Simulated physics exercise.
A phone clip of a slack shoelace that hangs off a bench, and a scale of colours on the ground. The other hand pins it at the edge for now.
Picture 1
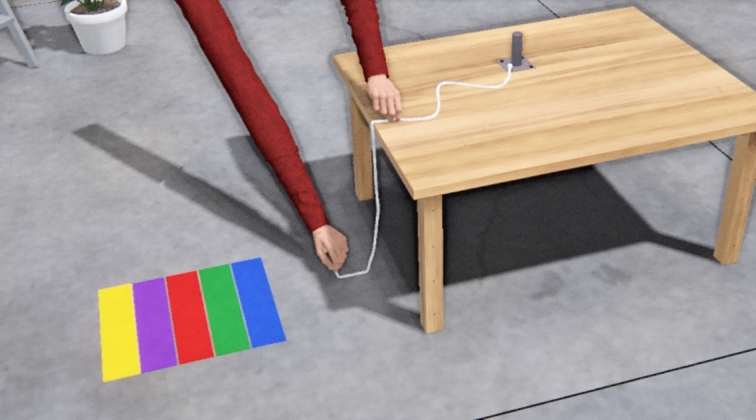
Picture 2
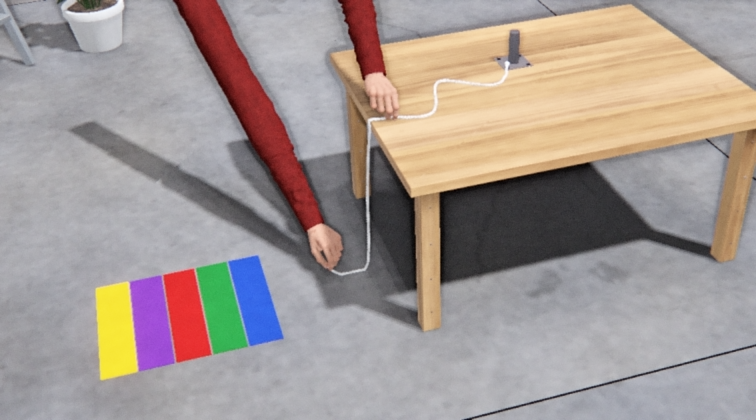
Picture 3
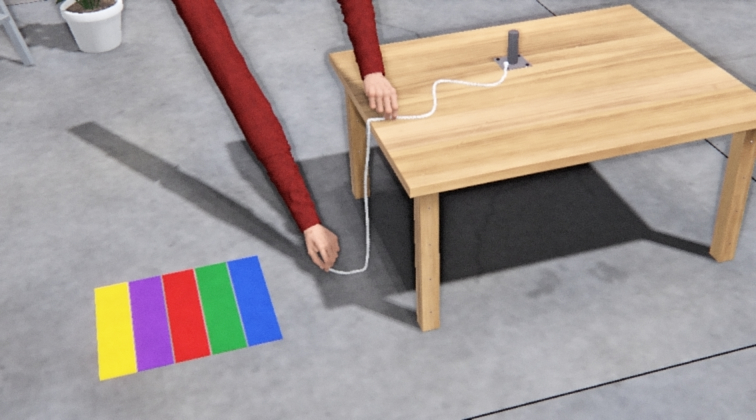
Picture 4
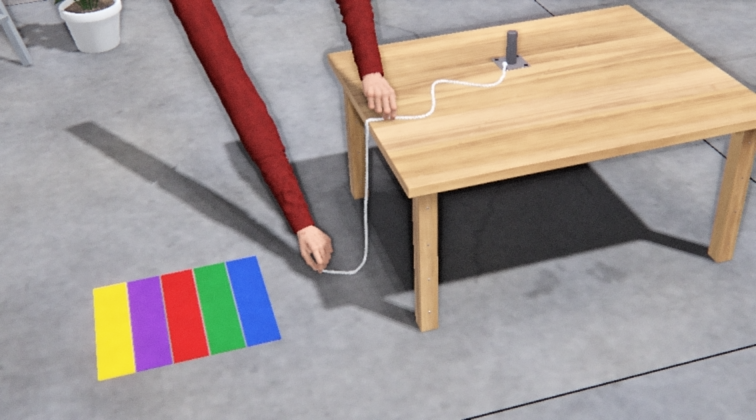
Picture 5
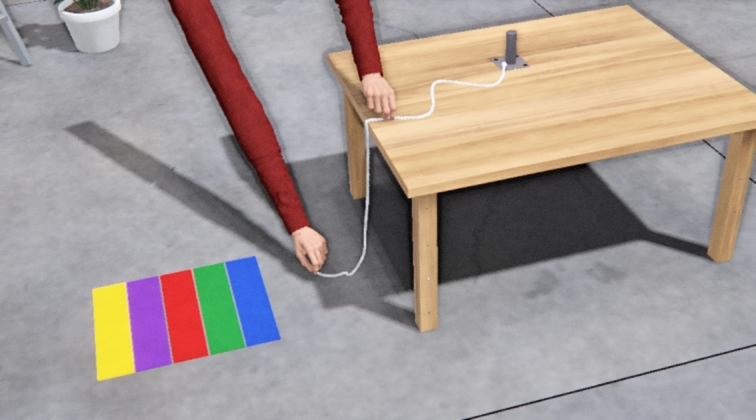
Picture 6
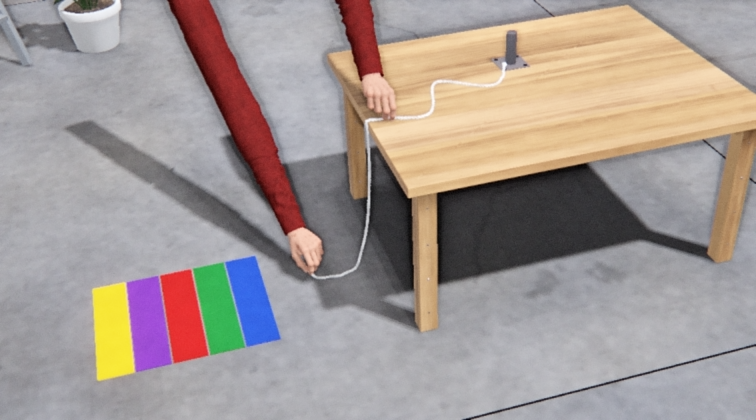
A hand holding the end of a white shoelace moves slightly left toward the coloured stripes.
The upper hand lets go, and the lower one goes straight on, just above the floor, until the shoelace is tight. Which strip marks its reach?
The end stops over the purple strip.
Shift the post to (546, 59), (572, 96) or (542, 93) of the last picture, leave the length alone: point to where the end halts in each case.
About (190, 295), (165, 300) and (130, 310).
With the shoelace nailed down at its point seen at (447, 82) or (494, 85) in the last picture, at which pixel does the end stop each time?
Near (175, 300) and (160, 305).
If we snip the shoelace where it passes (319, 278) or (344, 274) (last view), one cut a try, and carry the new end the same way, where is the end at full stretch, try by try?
Try by try, around (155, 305) and (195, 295).
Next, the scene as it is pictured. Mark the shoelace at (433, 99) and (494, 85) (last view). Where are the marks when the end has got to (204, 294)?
At (387, 106), then (464, 78).
A little later, end near (204, 294); over green.
Next, end near (162, 302); over purple.
When it is tight, end near (138, 308); over purple. It gets as far as the purple strip.
